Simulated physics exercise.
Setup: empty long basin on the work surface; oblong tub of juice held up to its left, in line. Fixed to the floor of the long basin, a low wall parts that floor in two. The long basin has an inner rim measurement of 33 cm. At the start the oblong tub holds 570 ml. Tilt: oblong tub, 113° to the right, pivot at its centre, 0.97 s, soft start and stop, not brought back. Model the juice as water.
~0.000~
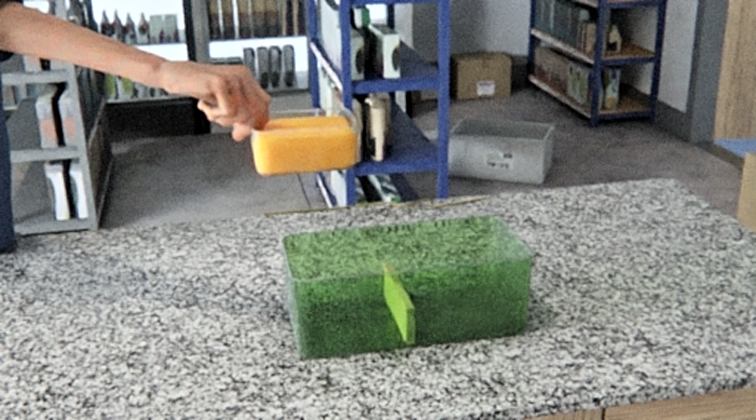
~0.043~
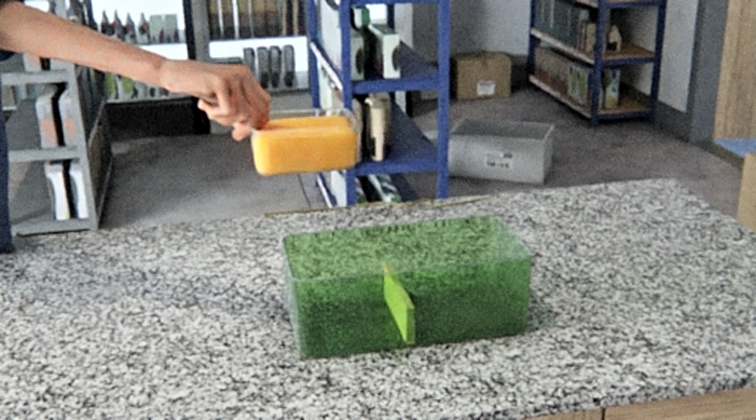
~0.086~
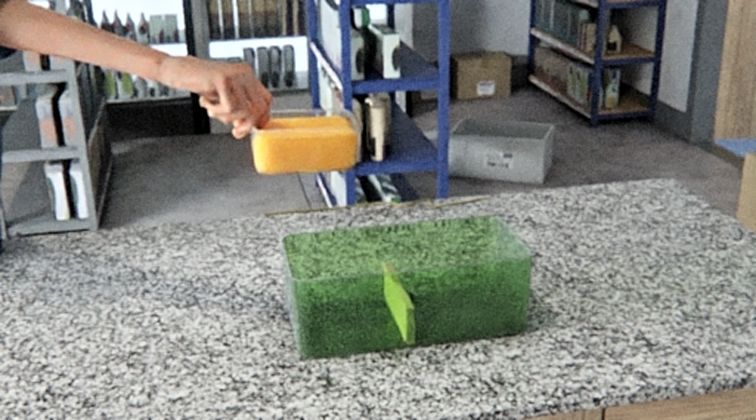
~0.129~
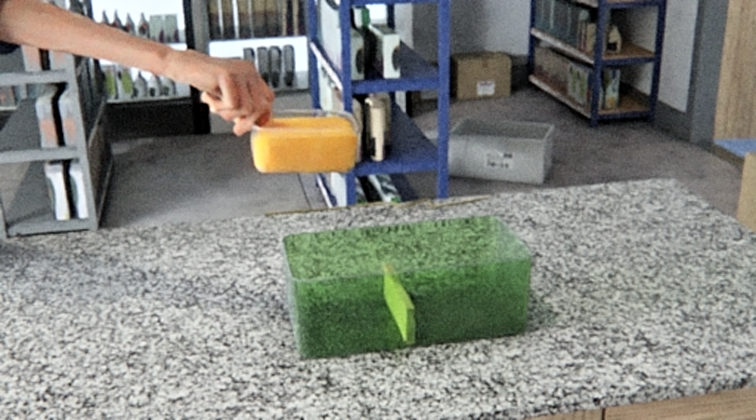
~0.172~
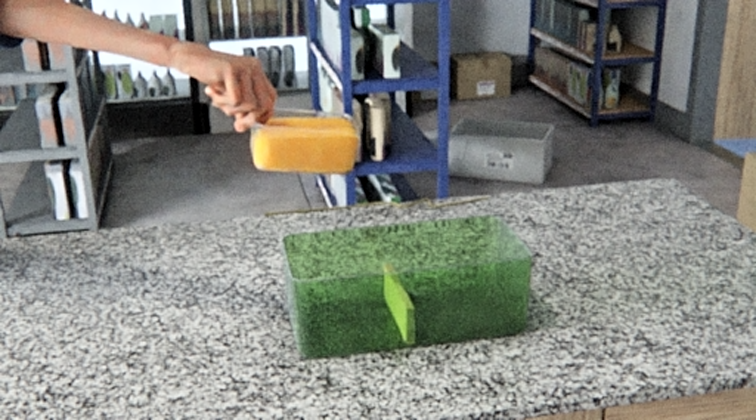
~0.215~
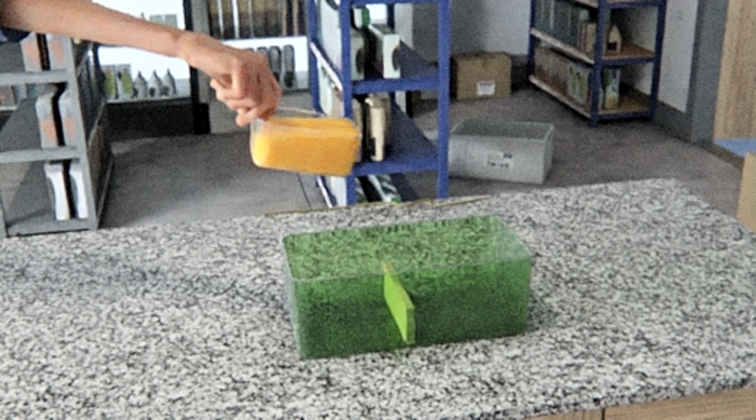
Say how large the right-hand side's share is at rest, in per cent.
Its share is roughly 68 per cent.
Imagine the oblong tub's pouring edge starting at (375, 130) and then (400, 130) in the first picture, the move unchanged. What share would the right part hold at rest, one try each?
Respectively about 80 and 85 percent.
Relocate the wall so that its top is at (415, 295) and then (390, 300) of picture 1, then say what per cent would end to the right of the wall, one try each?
Respectively close to 50 and 75 %.
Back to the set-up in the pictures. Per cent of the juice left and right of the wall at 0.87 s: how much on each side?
Near 24 on the left, 68 on the right.
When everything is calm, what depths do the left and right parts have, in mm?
Around 8 mm deep on the left, around 14 mm deep on the right.
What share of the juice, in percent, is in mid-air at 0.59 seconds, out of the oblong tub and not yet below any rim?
Some 50 per cent, I reckon.
After 0.59 s the tilt is 76° and 28 per cent is still to pour, 3 is left of the wall and 19 right of it.
After 0.87 s the tilt is 110° and 3 per cent is still to pour, 24 is left of the wall and 67 right of it.
After 1.16 s the tilt is 113° and 0 per cent is still to pour, 31 is left of the wall and 67 right of it.
After 1.47 s the tilt is 113° and 0 per cent is still to pour, 31 is left of the wall and 68 right of it.
In the end 31 per cent lies left of the wall, 68 right of it and 1 outside.
